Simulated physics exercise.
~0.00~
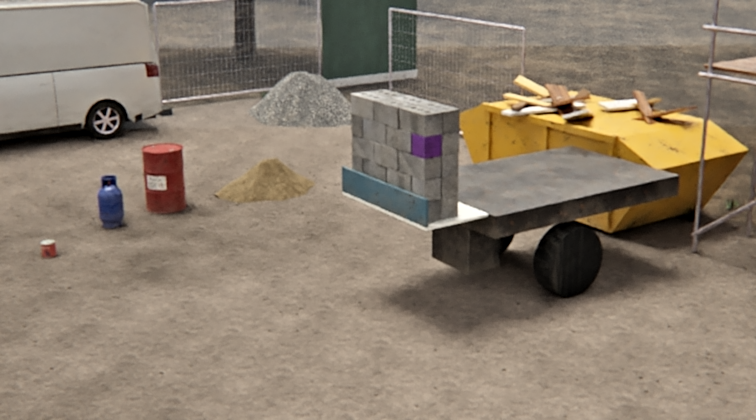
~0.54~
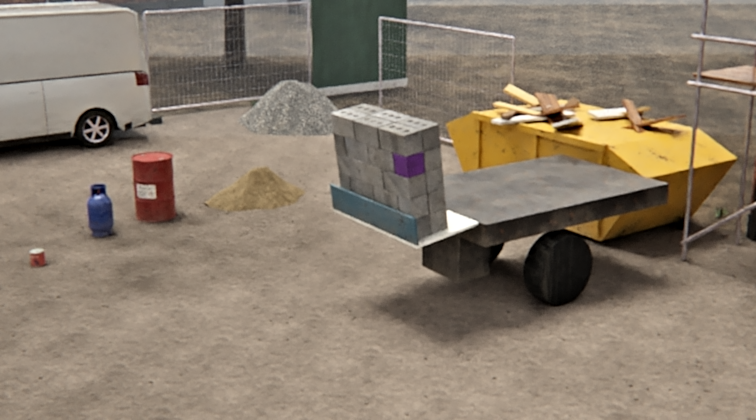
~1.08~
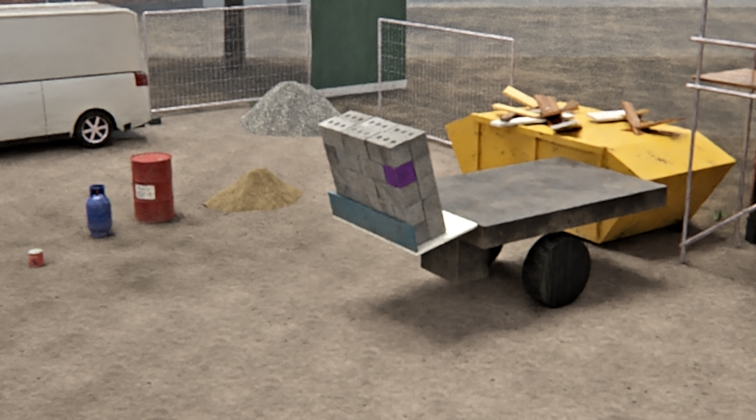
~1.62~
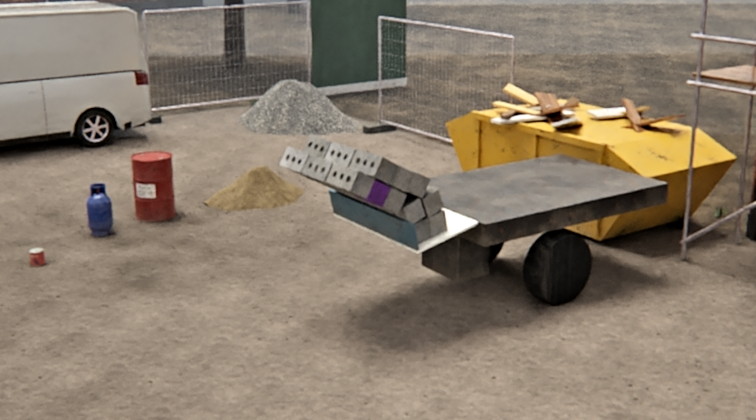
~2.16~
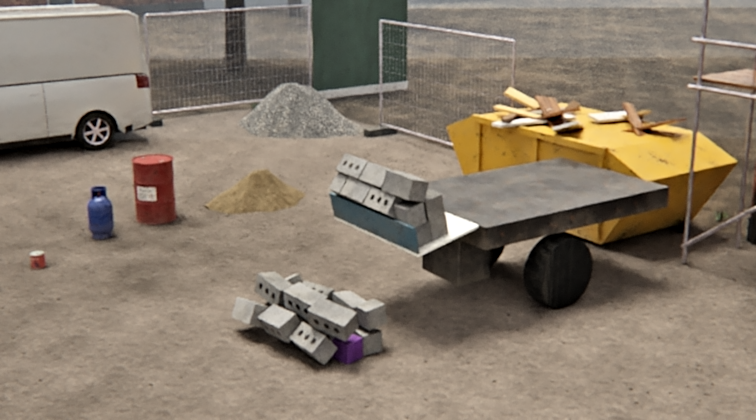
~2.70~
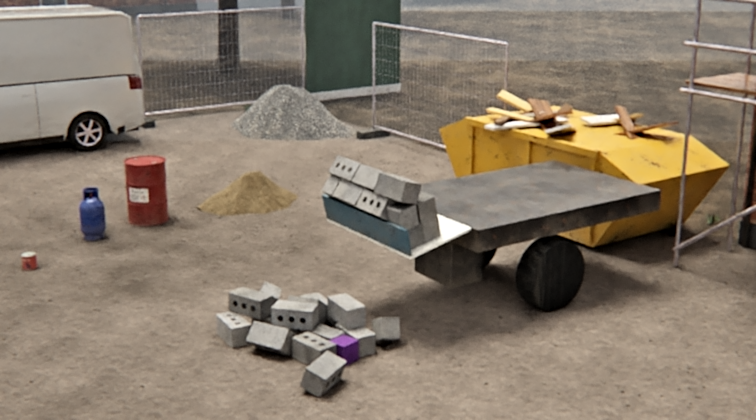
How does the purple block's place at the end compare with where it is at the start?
At the start the purple block sits high in the stack on the flap. At the end it lies on the ground among the fallen blocks, lower and further left.
